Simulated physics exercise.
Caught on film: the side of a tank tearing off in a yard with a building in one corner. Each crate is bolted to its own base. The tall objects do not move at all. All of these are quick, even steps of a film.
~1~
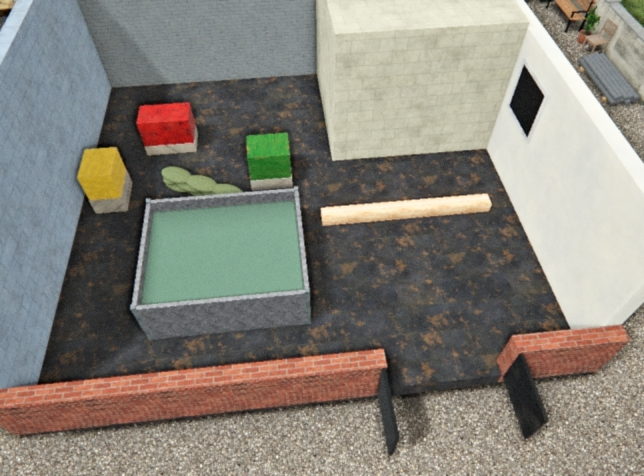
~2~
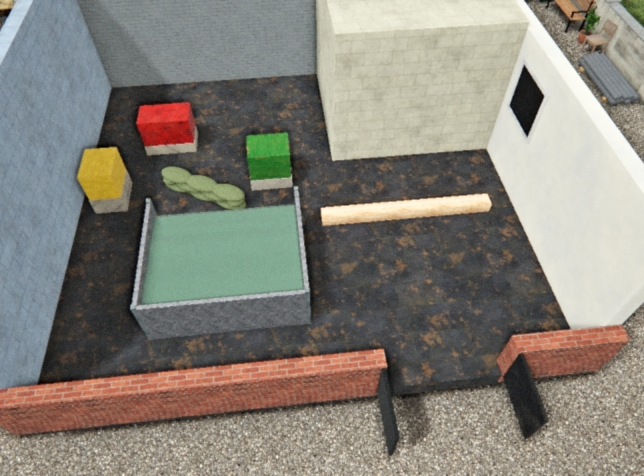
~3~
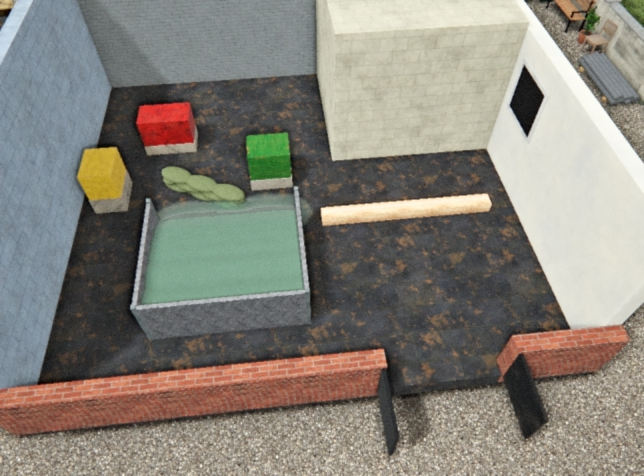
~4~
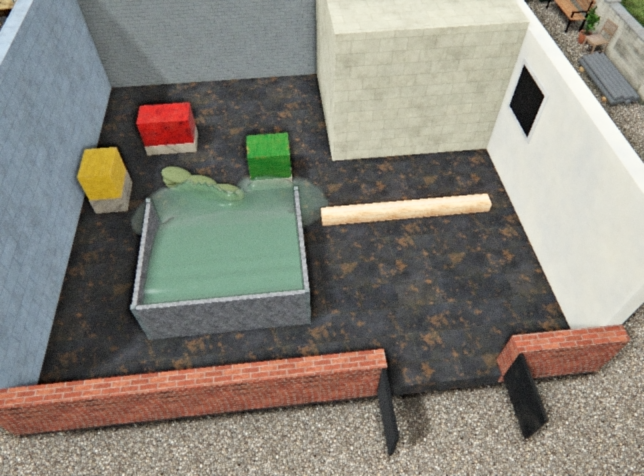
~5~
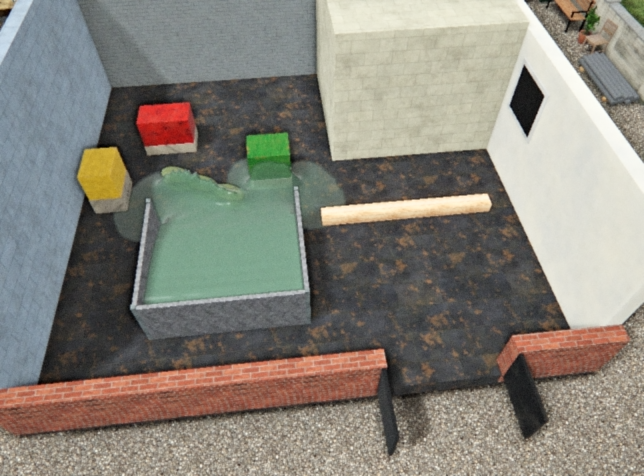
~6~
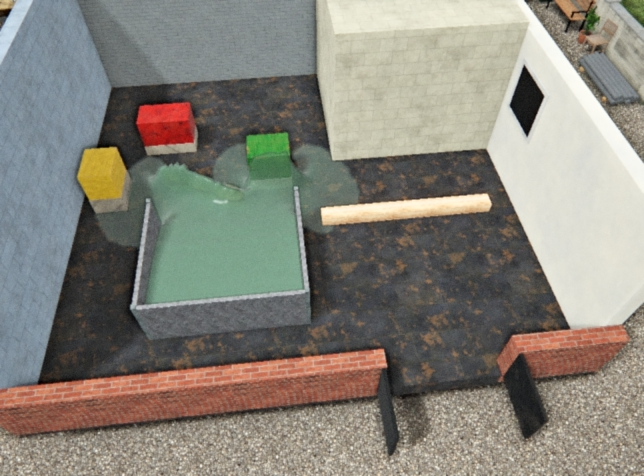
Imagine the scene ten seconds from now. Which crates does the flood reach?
In the end the green crate will not stay dry; the red crate will not stay dry; the yellow crate will not stay dry.
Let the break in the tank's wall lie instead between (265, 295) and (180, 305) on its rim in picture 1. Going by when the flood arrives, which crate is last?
That would be the crate marked green, reached last.
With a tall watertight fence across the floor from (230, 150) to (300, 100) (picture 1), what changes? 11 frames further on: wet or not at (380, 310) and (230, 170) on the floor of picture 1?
As listed: No water, awash.
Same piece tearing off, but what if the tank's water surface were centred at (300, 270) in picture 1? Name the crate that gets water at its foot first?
One in green.
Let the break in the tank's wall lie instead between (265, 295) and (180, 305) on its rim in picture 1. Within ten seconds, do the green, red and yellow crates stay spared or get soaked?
Result: Green crate is not reached; red crate is not reached; yellow crate is not reached.
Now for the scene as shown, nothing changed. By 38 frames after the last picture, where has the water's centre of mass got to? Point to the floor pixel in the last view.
My pick is pixel (266, 197).
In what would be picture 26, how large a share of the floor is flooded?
About 70 per cent.
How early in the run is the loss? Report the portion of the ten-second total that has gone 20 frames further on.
I'd estimate some 0 per cent.
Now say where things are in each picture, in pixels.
In the first picture, still water in the open tank at (223, 247).
In the second picture, the front is at a hidden place, out from the gap on the open tank's far side.
In the third picture, the front is at (306, 207), out from the gap on the open tank's far side.
In the fourth picture, the front is at (318, 193), out from the gap on the open tank's far side.
In the fifth picture, the front is at (329, 178), out from the gap on the open tank's far side.
In the sixth picture, water pours out on the open tank's far side and has run to (321, 150).
A moment on, water covers 30 % of the floor; the green crate water round its plinth, the red crate water round its plinth, the yellow crate water round its plinth.
Next, water covers 50 % of the floor; the green crate water round its plinth, the red crate water round its plinth, the yellow crate water round its plinth.
Then, water covers 70 % of the floor; the green crate water round its plinth, the red crate water round its plinth, the yellow crate water round its plinth.
Later, water covers 85 % of the floor; the green crate water round its plinth, the red crate water round its plinth, the yellow crate water round its plinth.
In the end, water covers 95 % of the floor; the green crate was topped, the red crate was topped, the yellow crate was topped.
